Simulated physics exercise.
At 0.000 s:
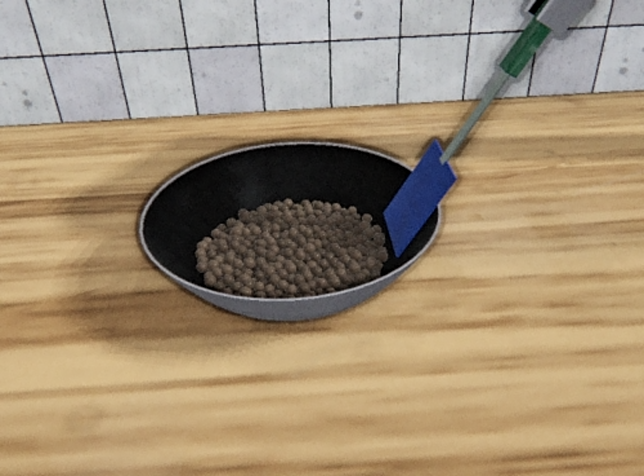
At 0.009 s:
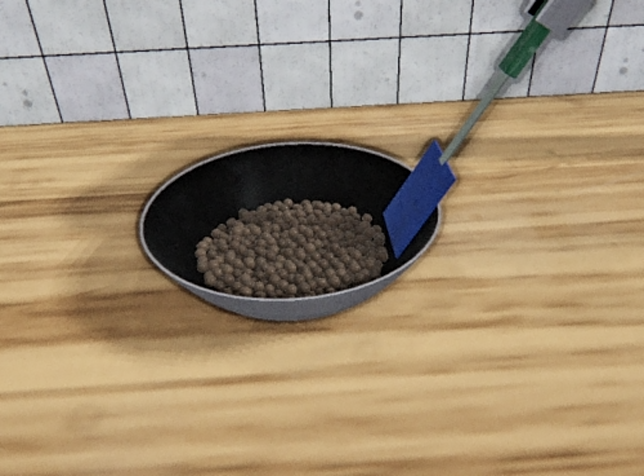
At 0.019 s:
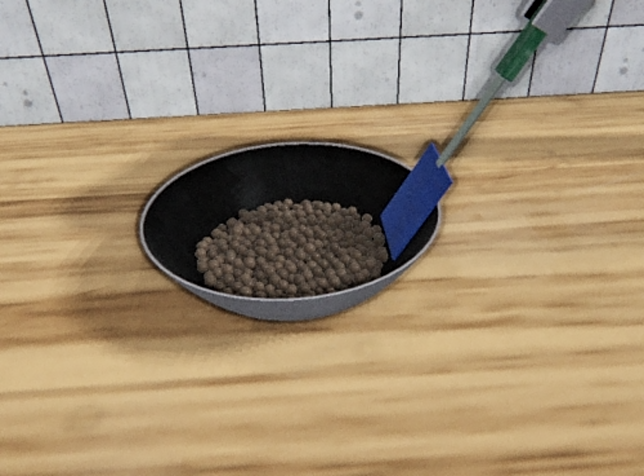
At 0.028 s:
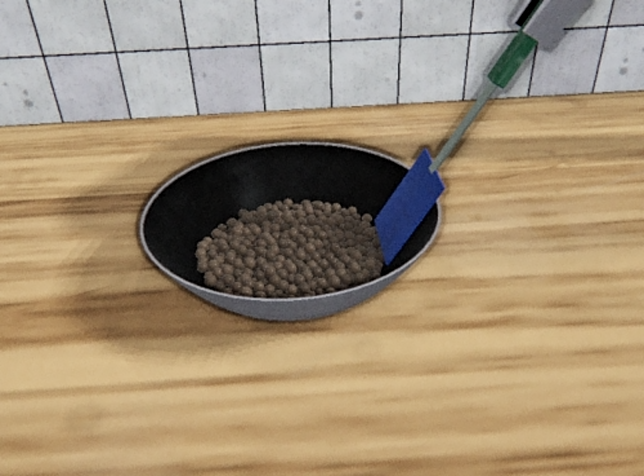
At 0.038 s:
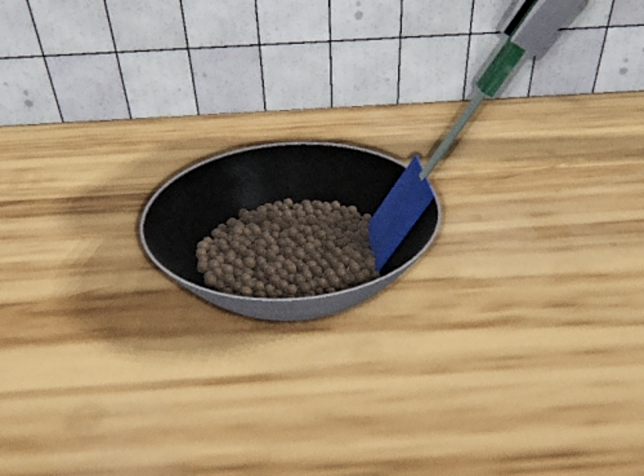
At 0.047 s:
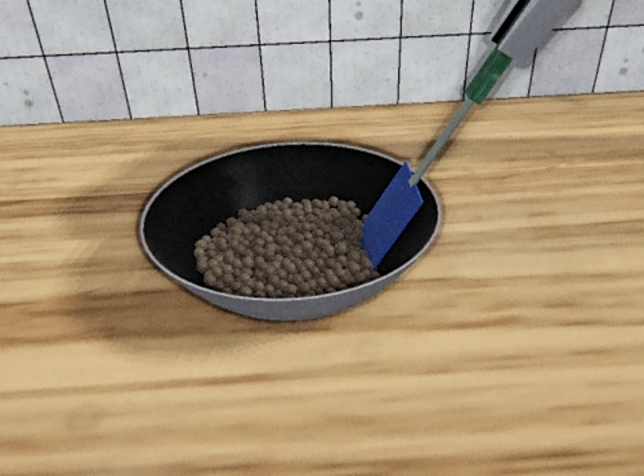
On a wooden counter before a tiled wall, a dark wok holds a heap of small brown beads, with a robot's blue spatula resting inside its right edge. The spatula barely moves at first, then slides slightly left and down, nudging the heap's right side a little inward.
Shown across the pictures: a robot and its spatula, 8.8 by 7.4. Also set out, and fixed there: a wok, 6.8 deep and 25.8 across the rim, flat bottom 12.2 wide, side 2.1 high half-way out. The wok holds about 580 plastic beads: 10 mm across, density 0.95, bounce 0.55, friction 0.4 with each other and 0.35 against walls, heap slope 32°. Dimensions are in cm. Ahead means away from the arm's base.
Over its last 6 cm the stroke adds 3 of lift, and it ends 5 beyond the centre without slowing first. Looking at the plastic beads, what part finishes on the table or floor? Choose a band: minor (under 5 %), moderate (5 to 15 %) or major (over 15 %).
Minor.
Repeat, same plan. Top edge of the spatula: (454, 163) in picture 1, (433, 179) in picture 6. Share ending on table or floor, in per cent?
About 0 per cent.
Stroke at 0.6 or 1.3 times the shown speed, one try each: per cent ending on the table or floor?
About 0 and 10 per cent.
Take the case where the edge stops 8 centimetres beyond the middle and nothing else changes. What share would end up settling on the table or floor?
Roughly 25 %.
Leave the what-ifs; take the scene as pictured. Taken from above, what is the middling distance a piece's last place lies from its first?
I'd guess close to 3 centimetres.
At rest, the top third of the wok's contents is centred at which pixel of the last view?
About (215, 245).
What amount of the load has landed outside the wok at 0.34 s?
2 %.
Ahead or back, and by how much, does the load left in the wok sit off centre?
3.5 cm ahead.
After 0.09 s, sloping 59°, highest piece 7 above the table; 580 in the wok.
After 0.12 s, sloping 59°, highest piece 9 above the table; 580 in the wok.
After 0.34 s, sloping 59°, highest piece 7 above the table; 566 in the wok, 8 on the table or floor, 6 on the blade or in flight.
After 1.39 s, sloping 59°, highest piece 6 above the table; 566 in the wok, 14 on the table or floor.
At rest, 566 in the wok, 14 on the table or floor. That is 2 % on the table or floor.
